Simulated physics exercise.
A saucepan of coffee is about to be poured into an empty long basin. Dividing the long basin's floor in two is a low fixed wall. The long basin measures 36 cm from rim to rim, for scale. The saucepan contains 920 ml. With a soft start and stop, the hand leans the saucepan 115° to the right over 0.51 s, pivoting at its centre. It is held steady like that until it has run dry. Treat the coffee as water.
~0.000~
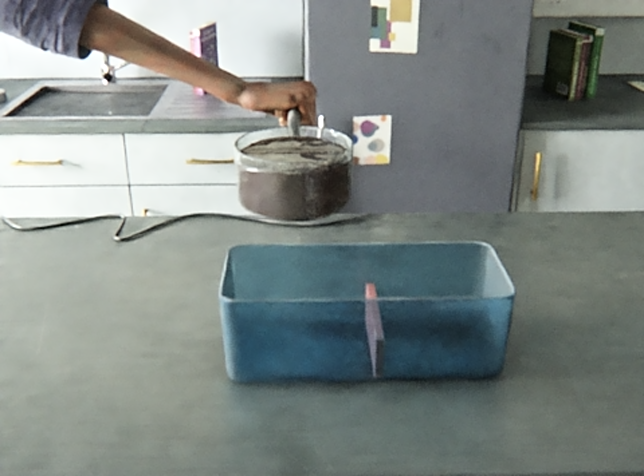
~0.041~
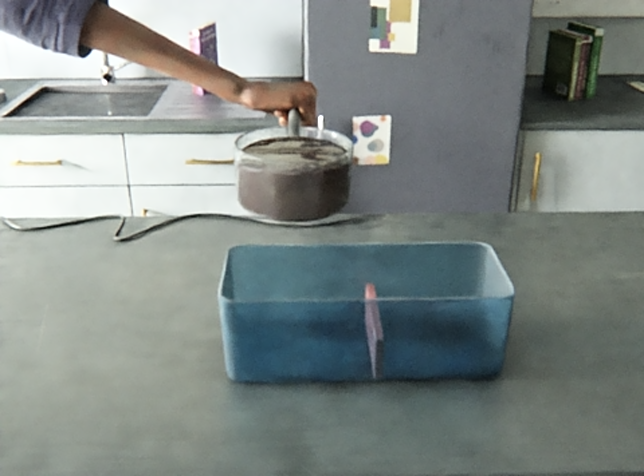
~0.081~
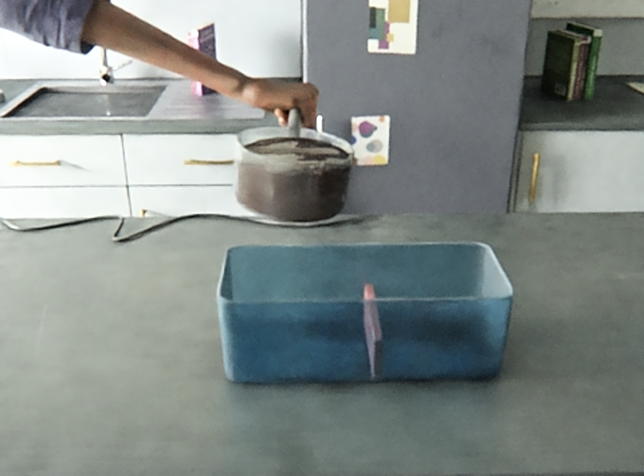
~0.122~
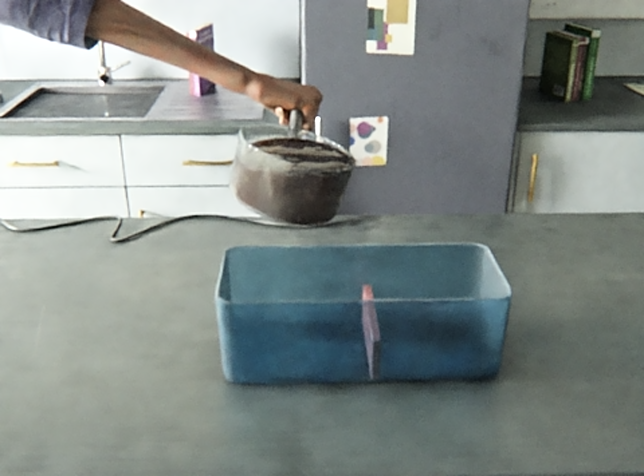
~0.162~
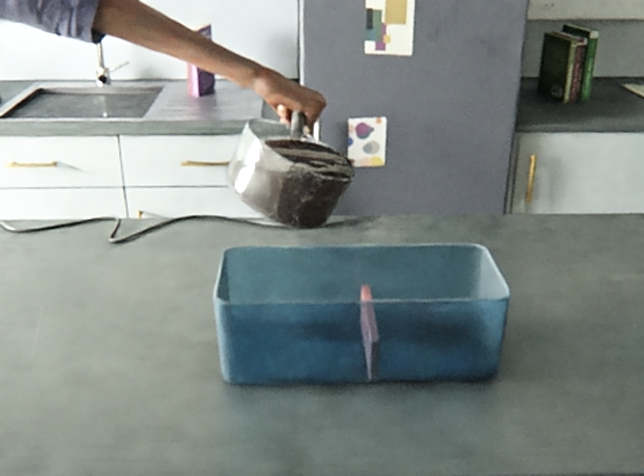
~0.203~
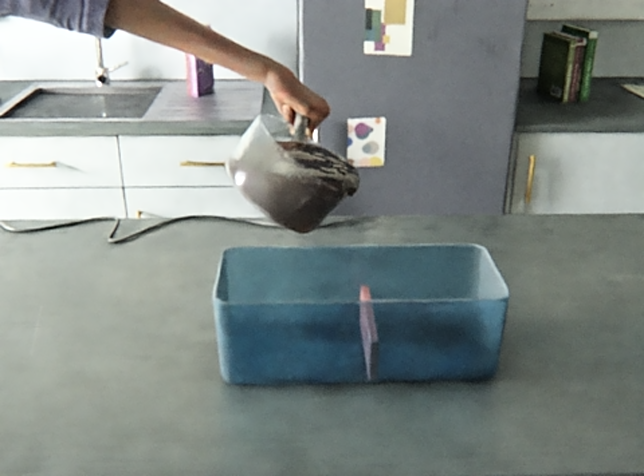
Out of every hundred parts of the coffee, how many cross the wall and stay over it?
About 51 in every hundred.
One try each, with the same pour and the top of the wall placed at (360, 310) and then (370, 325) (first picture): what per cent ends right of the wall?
One try each: Around 70 percent and then around 55 percent.
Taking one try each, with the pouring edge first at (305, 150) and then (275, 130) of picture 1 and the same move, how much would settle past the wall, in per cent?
About 10 %, then about 15 %.
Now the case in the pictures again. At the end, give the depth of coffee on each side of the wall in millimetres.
On the left it stands about 16 mm, on the right about 20 mm.
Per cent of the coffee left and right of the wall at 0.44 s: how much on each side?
Lab note: Left near 6, right near 40.
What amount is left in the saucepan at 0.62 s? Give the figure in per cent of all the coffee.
Near 2 percent, more or less.
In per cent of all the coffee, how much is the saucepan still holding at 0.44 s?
Close to 16 percent of the liquid remains at that time.
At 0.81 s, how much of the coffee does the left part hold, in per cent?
That share comes to around 46 in a hundred.
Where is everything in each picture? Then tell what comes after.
In the first picture, it leans 0°; its right rim is at (352, 145); the coffee meets the walls at (238, 152) and (349, 151); the long basin's rim runs from (225, 272) to (502, 269); the wall's top is at (375, 310).
In the second picture, it leans 2°; its right rim is at (352, 147); the coffee meets the walls at (238, 152) and (349, 152).
In the third picture, it leans 7°; its right rim is at (353, 152); the coffee meets the walls at (238, 151) and (350, 154).
In the fourth picture, it leans 16°; its right rim is at (353, 162); the coffee meets the walls at (238, 151) and (352, 157).
In the fifth picture, it leans 26°; its right rim is at (353, 174); the coffee meets the walls at (236, 152) and (351, 167); 2 per cent is over the edge.
In the sixth picture, it leans 39°; its right rim is at (350, 187); the coffee meets the walls at (231, 155) and (342, 173); 7 per cent is over the edge.
Then, 0.44 s in, the tilt is 110° and 16 per cent is still to pour, 6 is left of the wall and 40 right of it.
Then, 0.62 s in, the tilt is 115° and 2 per cent is still to pour, 37 is left of the wall and 53 right of it.
Then, 0.81 s in, the tilt is 115° and 0 per cent is still to pour, 45 is left of the wall and 50 right of it.
Then, 1.01 s in, the tilt is 115° and 0 per cent is still to pour, 46 is left of the wall and 51 right of it.
Finally, 46 per cent lies left of the wall, 51 right of it and 2 outside.
